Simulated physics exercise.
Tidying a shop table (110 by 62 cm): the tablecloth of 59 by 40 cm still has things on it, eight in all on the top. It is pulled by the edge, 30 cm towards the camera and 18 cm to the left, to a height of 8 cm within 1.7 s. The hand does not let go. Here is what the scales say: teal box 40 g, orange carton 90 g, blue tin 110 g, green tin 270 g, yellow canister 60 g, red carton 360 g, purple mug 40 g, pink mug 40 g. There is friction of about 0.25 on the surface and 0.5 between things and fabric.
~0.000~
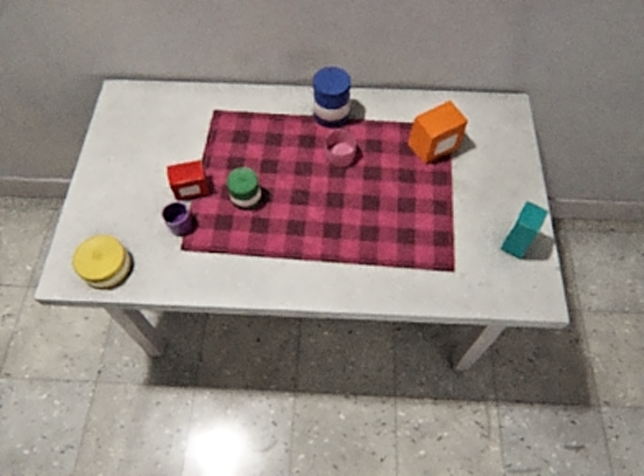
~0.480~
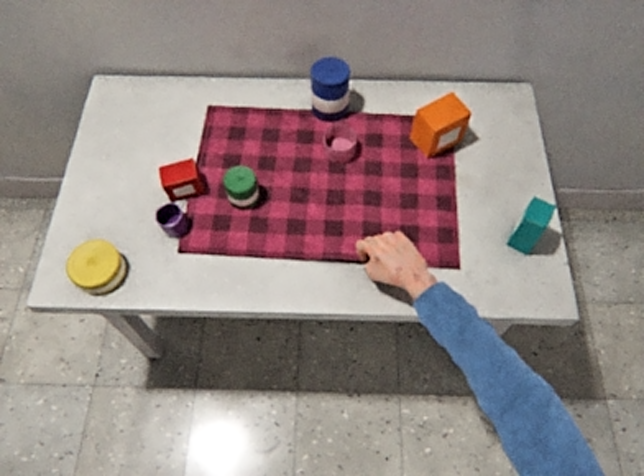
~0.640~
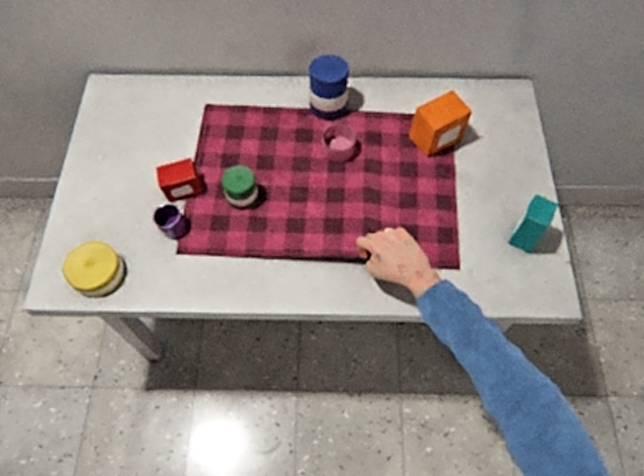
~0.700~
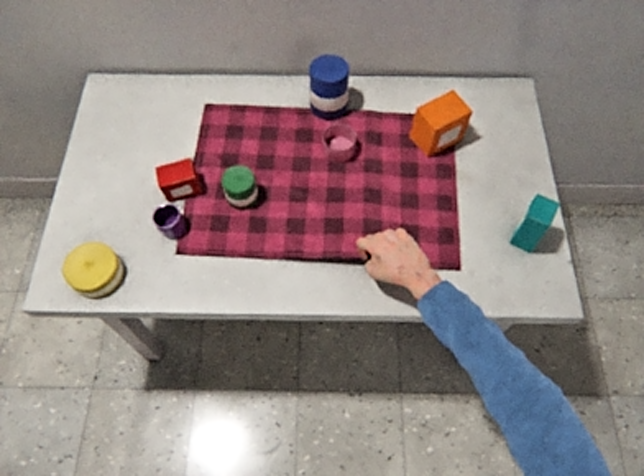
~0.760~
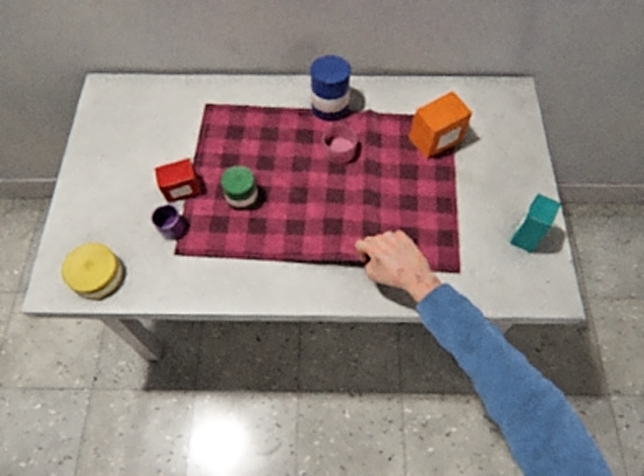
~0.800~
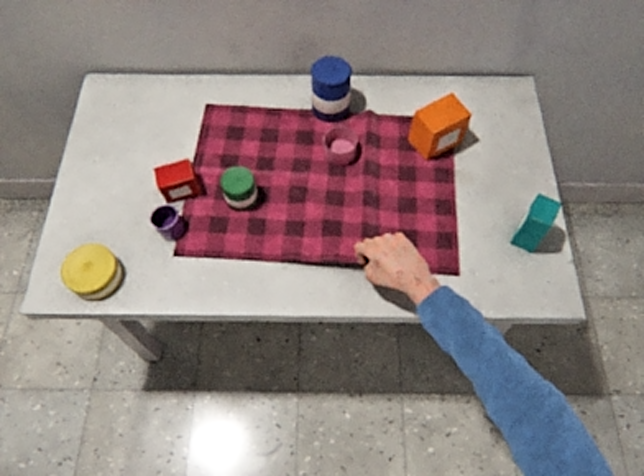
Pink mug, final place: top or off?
It will last up there.
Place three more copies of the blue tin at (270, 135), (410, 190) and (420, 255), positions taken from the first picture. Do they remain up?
Log, listed order - kept / lost / lost.
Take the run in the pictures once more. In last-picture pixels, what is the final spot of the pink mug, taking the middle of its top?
The top ends up close to (330, 285) in the last picture.
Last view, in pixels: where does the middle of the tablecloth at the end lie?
I'd point to about (295, 315).
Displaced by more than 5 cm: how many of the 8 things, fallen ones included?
The total comes out at 4.
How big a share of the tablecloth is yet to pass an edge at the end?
I'd estimate close to 55 per cent.
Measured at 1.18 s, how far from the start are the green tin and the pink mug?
Approx. shift - green tin: 4 cm; pink mug: 8 cm.
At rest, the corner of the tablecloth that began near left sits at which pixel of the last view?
(131, 299).
After 1.2 s, 100 % of the tablecloth is still over the top; pink mug 8 cm off its start, orange carton 10 cm off its start, blue tin 8 cm off its start.
After 1.6 s, 90 % of the tablecloth is still over the top; pink mug 20 cm off its start, orange carton 23 cm off its start, blue tin 15 cm off its start.
After 1.9 s, 70 % of the tablecloth is still over the top; pink mug 31 cm off its start at (335, 264), orange carton 37 cm off its start at (412, 260), green tin 20 cm off its start at (207, 266).
After 2.3 s, 55 % of the tablecloth is still over the top; pink mug 35 cm off its start, orange carton 42 cm off its start, green tin 25 cm off its start.
After 3.9 s, 55 % of the tablecloth is still over the top; pink mug 35 cm off its start at (330, 285), orange carton 42 cm off its start at (408, 286), green tin 25 cm off its start at (195, 292), blue tin 15 cm off its start at (353, 120).
